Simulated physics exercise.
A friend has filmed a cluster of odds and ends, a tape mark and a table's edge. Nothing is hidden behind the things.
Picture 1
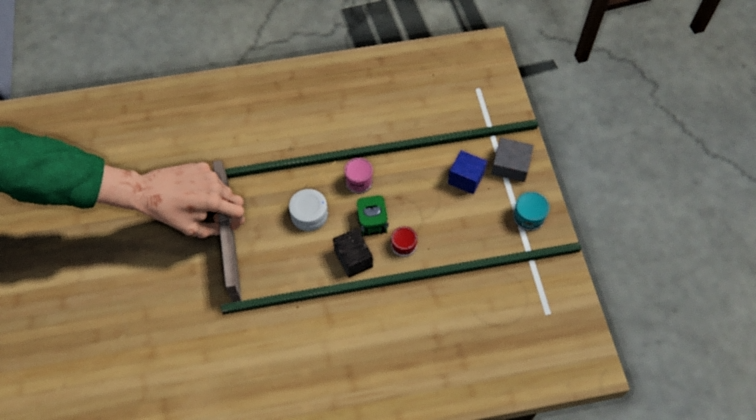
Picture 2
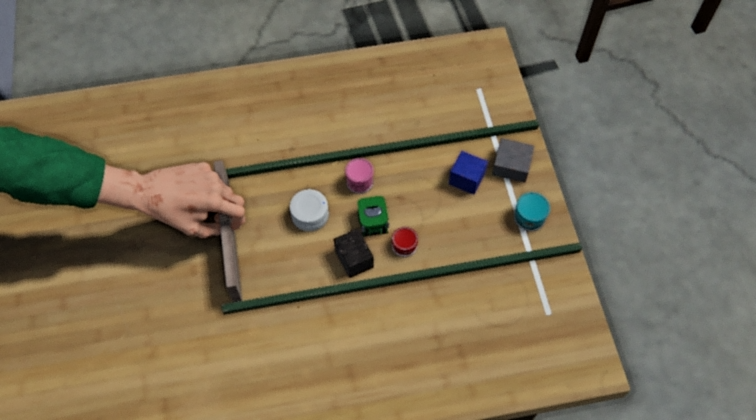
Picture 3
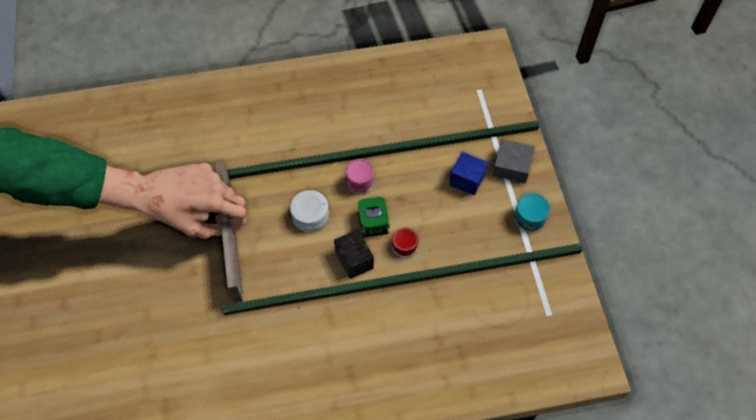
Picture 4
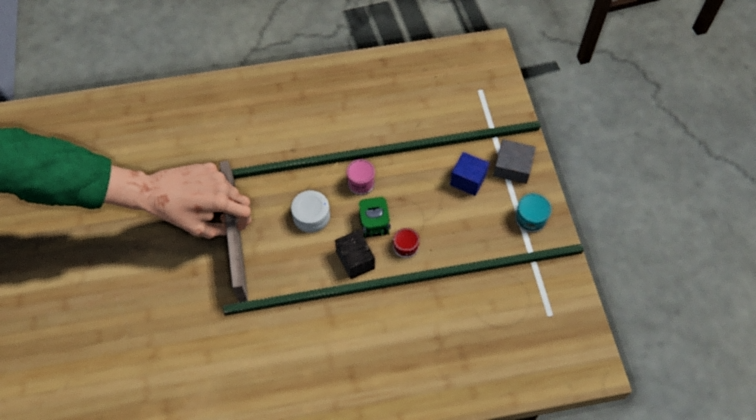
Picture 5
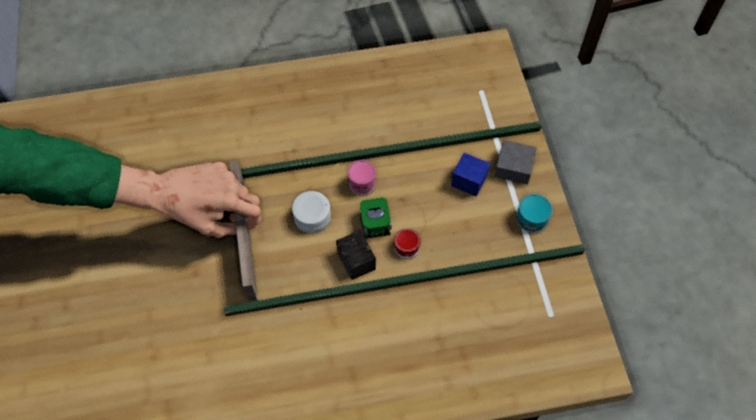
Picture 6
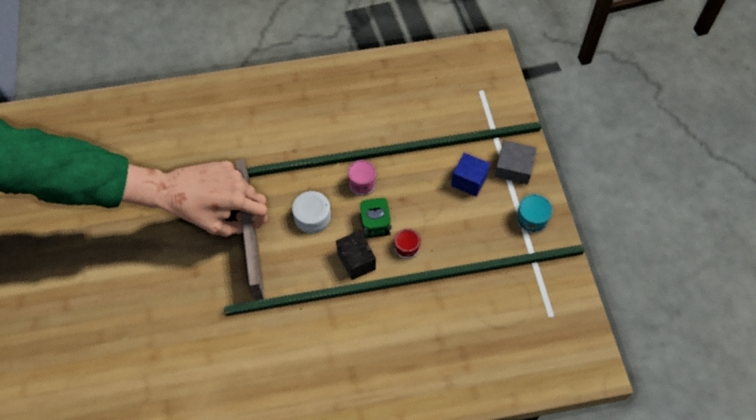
The video shows a hand in a green sleeve holding a board between two dark rails on a wooden table, first nearly still, then sliding it slightly right toward scattered small blocks, tins and a white lid, which stay in place.
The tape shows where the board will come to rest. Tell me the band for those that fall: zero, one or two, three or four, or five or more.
The number that fall off is one or two.
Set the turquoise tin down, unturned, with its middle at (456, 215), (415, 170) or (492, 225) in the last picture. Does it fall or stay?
Place by place, it tumbles off; is kept; goes over.
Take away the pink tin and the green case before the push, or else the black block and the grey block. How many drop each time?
The counts: 1 and 0.
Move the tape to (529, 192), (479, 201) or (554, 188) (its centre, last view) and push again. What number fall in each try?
Try by try, 4, 0 and 8.
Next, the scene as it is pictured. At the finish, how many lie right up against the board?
In contact: 3.
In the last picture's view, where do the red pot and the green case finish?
Near (566, 229) and (553, 198).
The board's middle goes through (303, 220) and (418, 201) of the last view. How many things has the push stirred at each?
1 and 5.
Soon after, none off yet; turquoise tin at rest near (534, 214); grey block at rest near (516, 162); blue block at rest near (470, 175).
After that, none off yet; turquoise tin displaced a little near (545, 211); grey block displaced a little near (536, 163); blue block displaced about its own width near (504, 157).
In the end, the number that fall off is one or two; gone, grey block and turquoise tin.
